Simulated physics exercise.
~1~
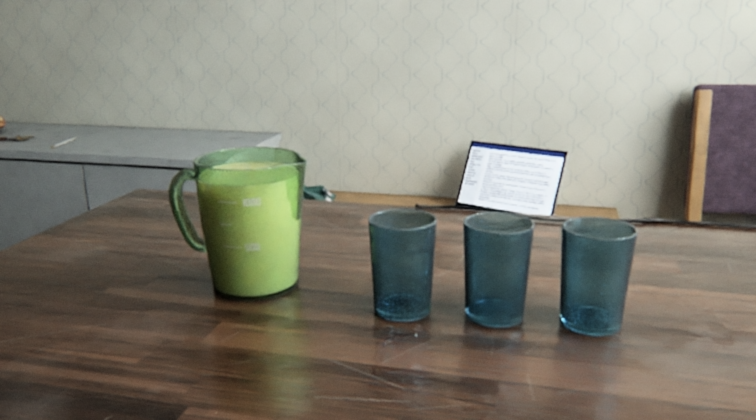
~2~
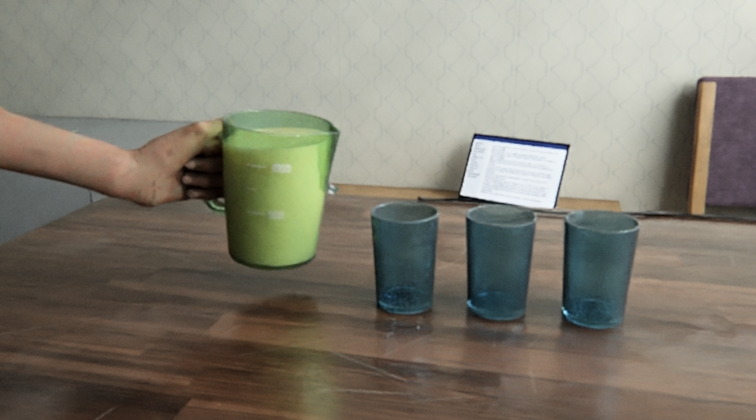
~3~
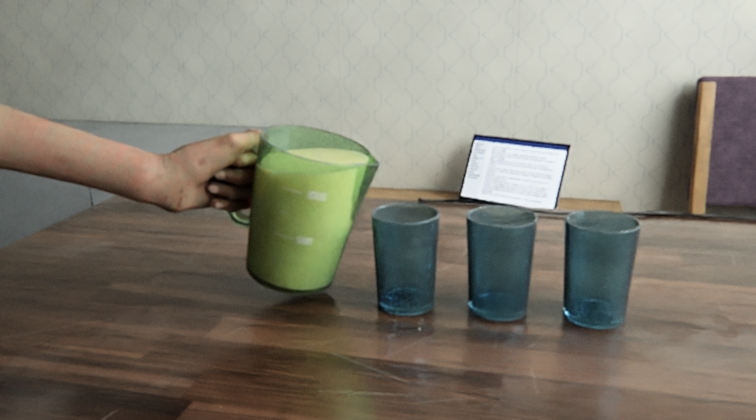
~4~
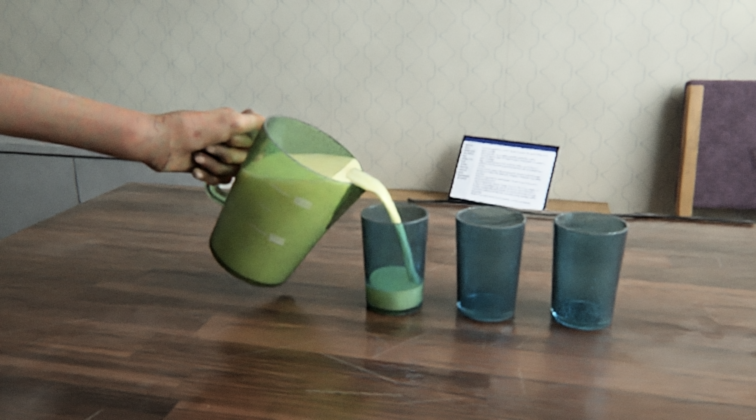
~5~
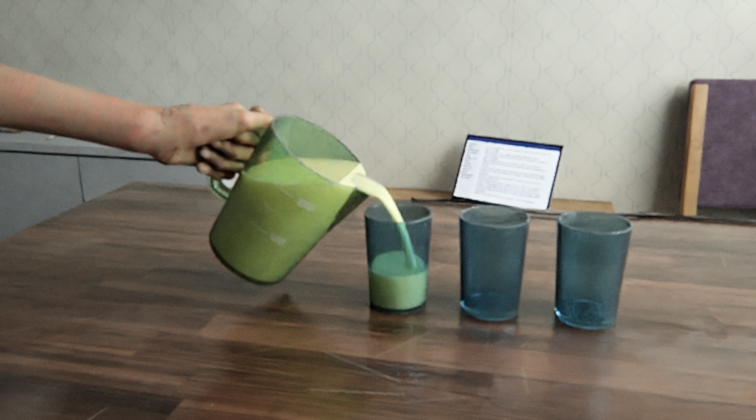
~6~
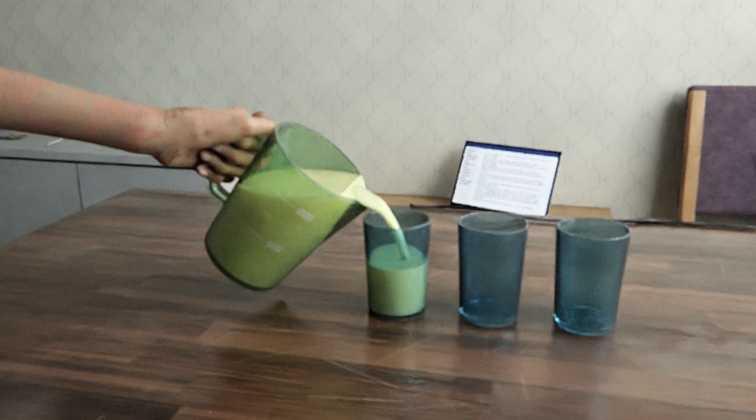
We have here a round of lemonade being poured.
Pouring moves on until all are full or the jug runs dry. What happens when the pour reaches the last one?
Sufficient.
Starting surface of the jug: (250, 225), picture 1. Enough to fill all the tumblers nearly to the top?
My take is that the supply gives out early.
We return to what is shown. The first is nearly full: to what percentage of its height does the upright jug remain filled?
Roughly 70 %.
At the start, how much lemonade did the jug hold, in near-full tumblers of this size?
Count: Around 4.5 of them.
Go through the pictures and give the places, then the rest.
The first frame shows all stand on the top; jug (252, 219) nearly full; three tumblers, the last at (595, 273).
The second frame shows the hand lifts the jug; jug nearly full, surface at (278, 138); the first is empty.
In the third frame, the jug is brought over; jug (304, 207) nearly full; three tumblers, the last at (599, 266).
In the fourth frame, a stream runs into the first tumbler; jug (283, 202) tipped 30° with nearly all of its load; the first is about a quarter full.
In the fifth frame, a stream runs into the first tumbler; jug (285, 202) tipped 35° with nearly all of its load; three tumblers, the last at (590, 267).
In the sixth frame, a stream runs into the first tumbler; jug (282, 209) tipped 40° with nearly all of its load; the first is about half full.
Soon after, the first is about three quarters full.
Later, the first is done and the jug has about three quarters of its load.
In the end, all three are full and about a third of the lemonade is over.
